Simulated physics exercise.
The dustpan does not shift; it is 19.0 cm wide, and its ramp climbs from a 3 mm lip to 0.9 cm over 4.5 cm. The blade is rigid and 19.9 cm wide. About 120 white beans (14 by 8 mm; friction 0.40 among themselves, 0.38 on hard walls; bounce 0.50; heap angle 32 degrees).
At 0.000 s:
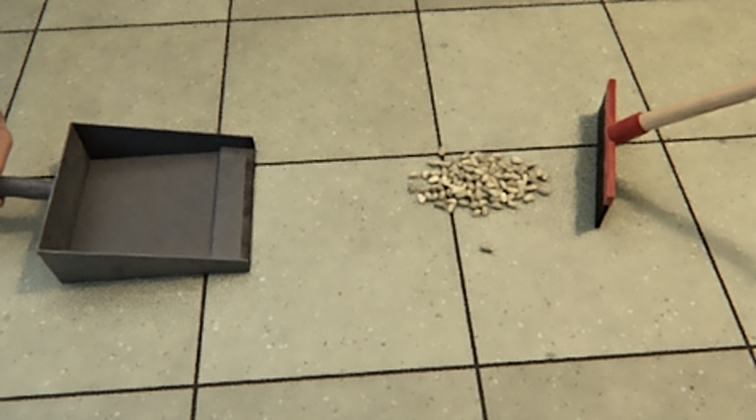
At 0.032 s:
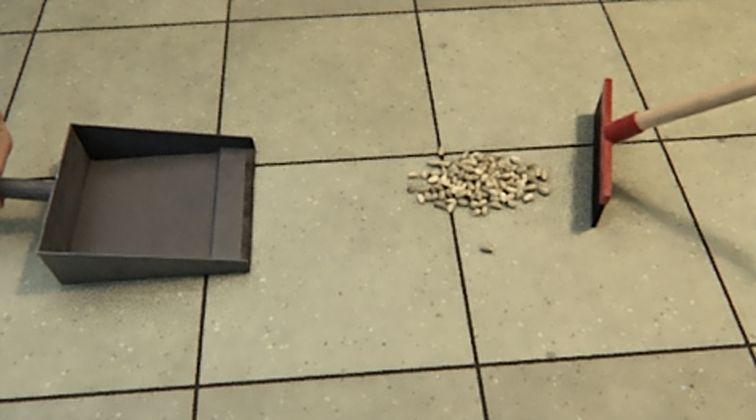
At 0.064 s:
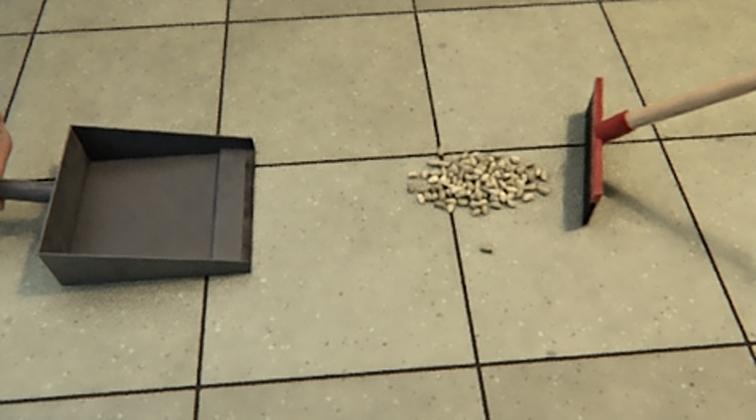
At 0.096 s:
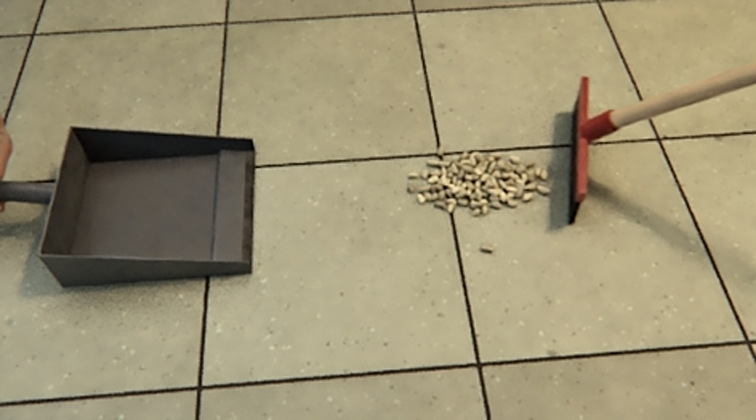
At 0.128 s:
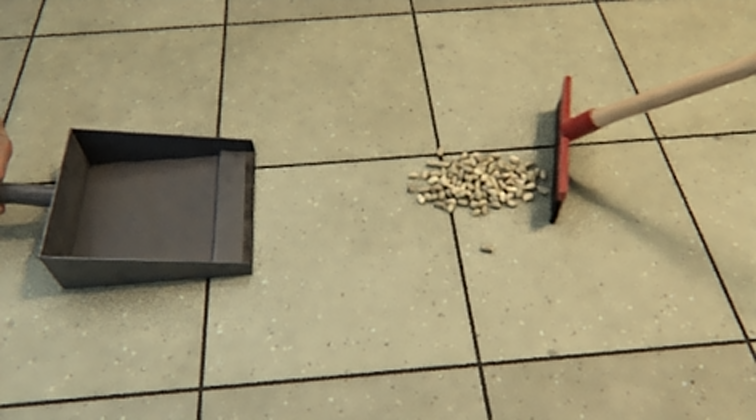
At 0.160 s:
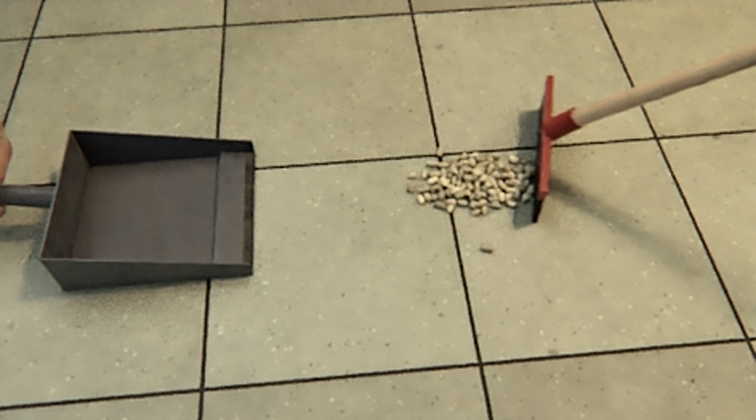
At the start, a small pile of pale beans sits on a tiled floor between a dark dustpan, held by a hand at the left edge, and a red blade on a wooden handle at right. The blade slides left across the gap and meets the pile's right edge, while the dustpan stays put.
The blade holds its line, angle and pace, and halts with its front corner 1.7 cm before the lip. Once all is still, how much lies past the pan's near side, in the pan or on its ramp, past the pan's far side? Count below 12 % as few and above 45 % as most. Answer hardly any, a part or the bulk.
Near side: Hardly any, pan: A part, far side: A part.
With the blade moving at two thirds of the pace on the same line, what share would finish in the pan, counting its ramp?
Then about 15 per cent.
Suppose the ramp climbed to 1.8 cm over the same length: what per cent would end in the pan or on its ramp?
It would be near 10 per cent.
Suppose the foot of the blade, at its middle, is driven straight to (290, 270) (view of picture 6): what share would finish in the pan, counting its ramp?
About 5 per cent.
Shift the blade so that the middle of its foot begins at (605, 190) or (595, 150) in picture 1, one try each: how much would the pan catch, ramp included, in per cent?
About 10 and 10 per cent.
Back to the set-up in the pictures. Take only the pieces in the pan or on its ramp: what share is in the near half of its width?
Some 10 per cent.
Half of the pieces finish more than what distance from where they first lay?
About 30 cm.
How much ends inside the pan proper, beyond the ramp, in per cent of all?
Some 5 per cent.
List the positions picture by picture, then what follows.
In the first frame, blade from (609, 200) to (610, 87), moved 0.0 cm, 0 of the pieces shifted so far; middle of the pieces at (480, 183); pan at (150, 212).
In the second frame, blade from (605, 199) to (606, 87), moved 0.3 cm, 0 of the pieces shifted so far; middle of the pieces at (479, 183).
In the third frame, blade from (596, 198) to (598, 86), moved 1.4 cm, 0 of the pieces shifted so far; middle of the pieces at (479, 183).
In the fourth frame, blade from (581, 197) to (584, 85), moved 3.1 cm, 0 of the pieces shifted so far; middle of the pieces at (479, 183).
In the fifth frame, blade from (562, 195) to (566, 84), moved 5.3 cm, 0 of the pieces shifted so far; middle of the pieces at (479, 183).
In the sixth frame, blade from (543, 194) to (549, 84), moved 7.5 cm, 6 of the pieces shifted so far; middle of the pieces at (478, 183); pan at (151, 218). The blade's pace is about 0.68 m/s, heading 9 degrees away from the viewer's side.
After 0.41 s, middle of the blade 21 cm from the lip; 0 % over the lip, far side 15 %, near side 0 %.
Then, at 0.57 s, middle of the blade 10 cm from the lip; 0 % over the lip, far side 25 %, near side 0 %.
After 0.85 s, middle of the blade 4 cm from the lip; 20 % over the lip, far side 35 %, near side 5 %.
In the end, at 3.0 s, near side 5 %, pan 20 %, far side 35 %, in front of the lip or behind the blade 40 %.
